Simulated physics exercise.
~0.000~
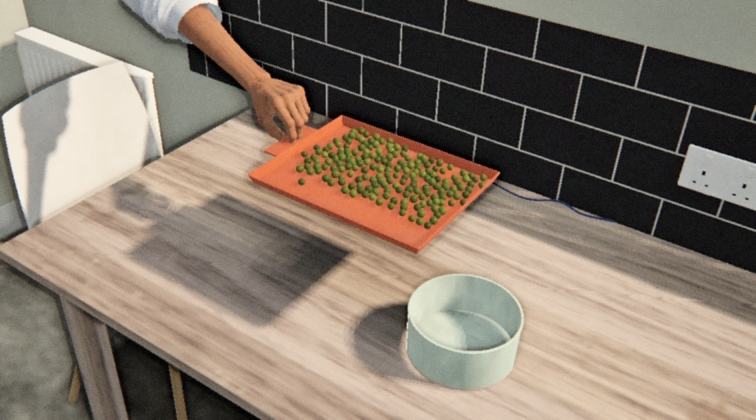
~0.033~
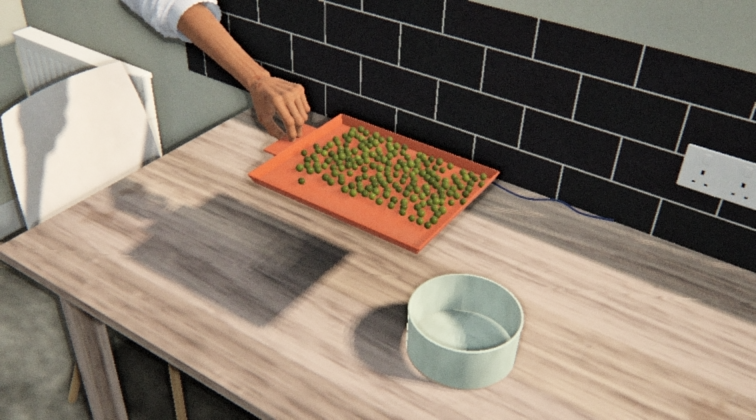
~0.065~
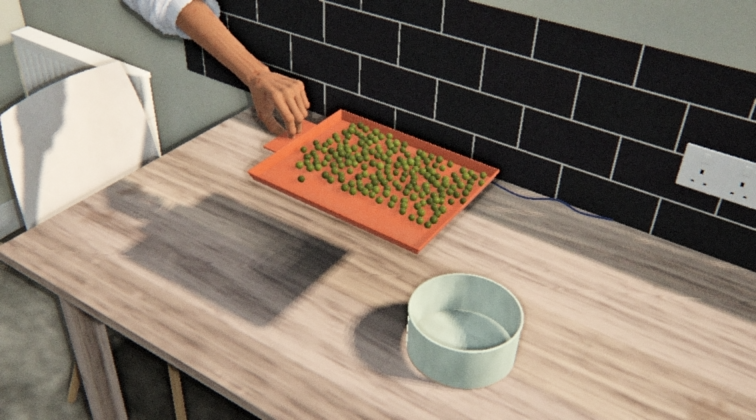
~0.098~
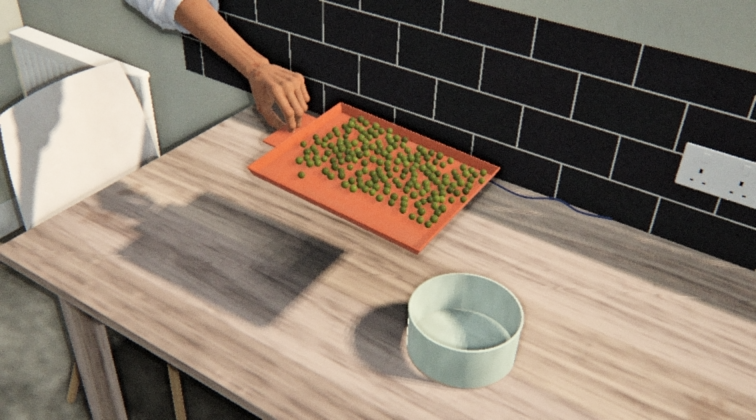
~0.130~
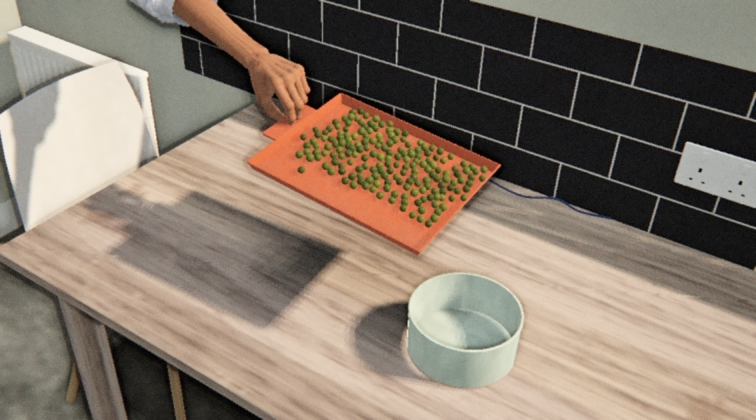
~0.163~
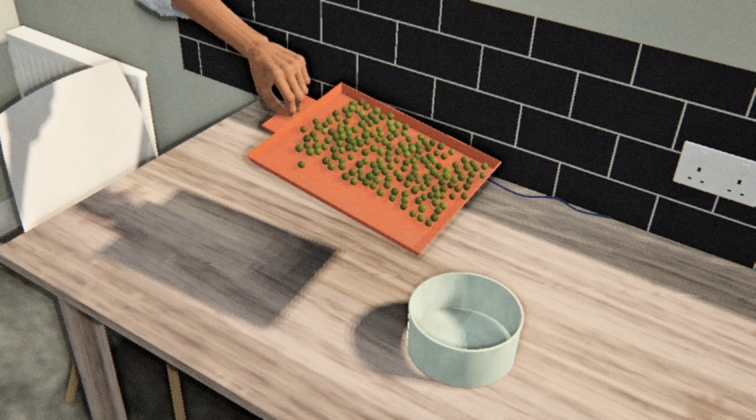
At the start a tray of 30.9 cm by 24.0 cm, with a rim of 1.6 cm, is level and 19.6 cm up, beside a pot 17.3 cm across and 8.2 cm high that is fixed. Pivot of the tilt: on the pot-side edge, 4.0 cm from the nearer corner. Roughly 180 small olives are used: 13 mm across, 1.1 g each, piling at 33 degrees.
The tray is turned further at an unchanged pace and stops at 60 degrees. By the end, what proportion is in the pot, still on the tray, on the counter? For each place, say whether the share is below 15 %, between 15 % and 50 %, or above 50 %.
One by one: Pot: Moderate; tray: Moderate; counter: Moderate.
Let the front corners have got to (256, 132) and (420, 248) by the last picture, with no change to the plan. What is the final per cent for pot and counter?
Pot 50 % / counter 25 %.
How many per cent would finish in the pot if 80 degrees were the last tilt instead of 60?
The pot would get around 65 per cent.
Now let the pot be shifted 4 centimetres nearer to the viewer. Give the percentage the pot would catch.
In that case some 70 per cent.
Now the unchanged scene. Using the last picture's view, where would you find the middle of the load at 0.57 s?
Close to pixel (423, 183).
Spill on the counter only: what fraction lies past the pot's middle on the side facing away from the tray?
Some 60 per cent.
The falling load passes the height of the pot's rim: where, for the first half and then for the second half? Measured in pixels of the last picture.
Roughly (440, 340) to start, and after that (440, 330).
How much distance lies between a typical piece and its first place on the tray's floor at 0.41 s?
It has moved some 2 cm from its start.
After 0.41 s, tilt 36 degrees; the tray holds 100 %, the pot 0 %.
Then, at 0.57 s, tilt 52 degrees; the tray holds 100 %, the pot 0 %.
After 0.86 s, tilt 60 degrees; the tray holds 35 %, the pot 20 %.
In the end, at 1.9 s, pot 40 %, tray 25 %, counter 35 %.
